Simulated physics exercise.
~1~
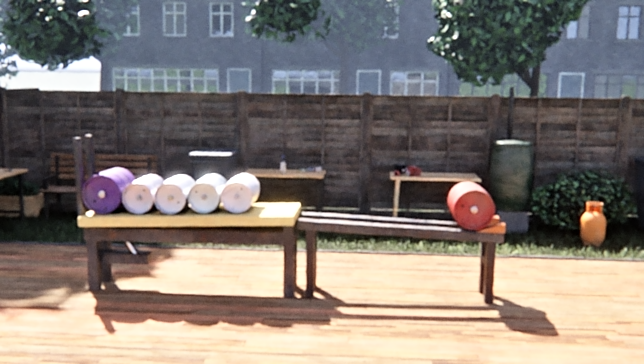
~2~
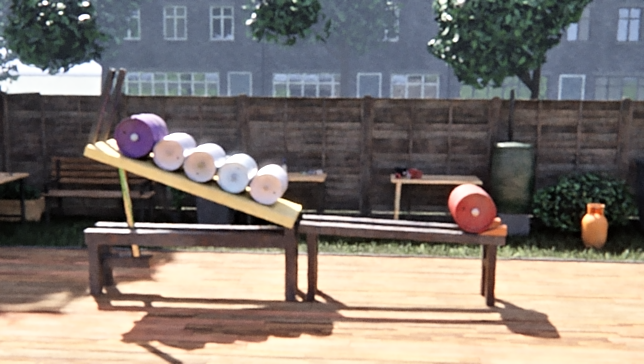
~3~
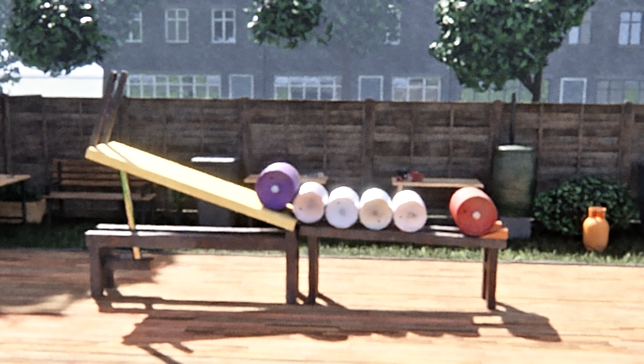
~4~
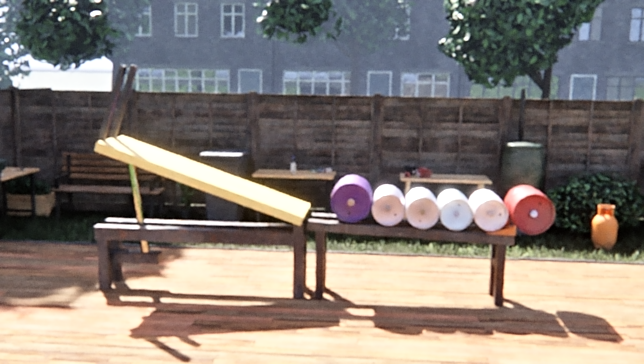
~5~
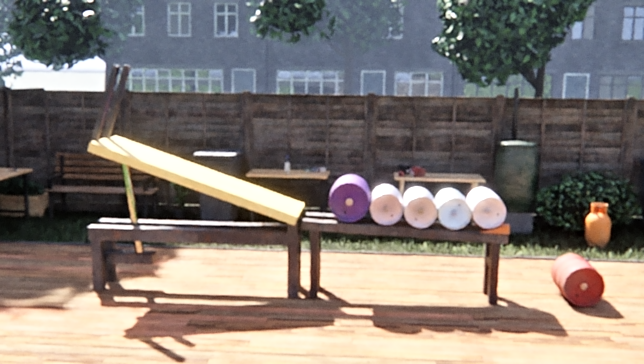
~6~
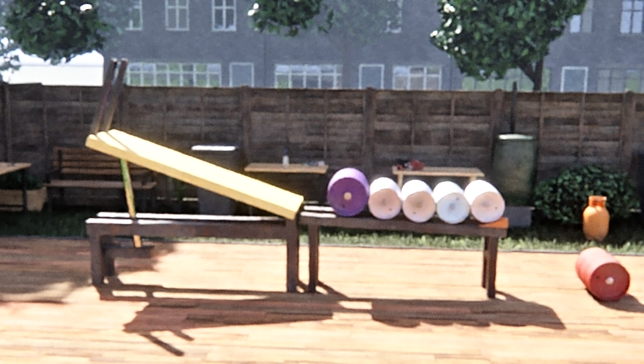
A yellow tabletop tilted up on its left side, and the purple keg and four white ones rolled down to the right towards a red keg, which dropped off the far end onto the ground while the others stayed lined up on the rack.
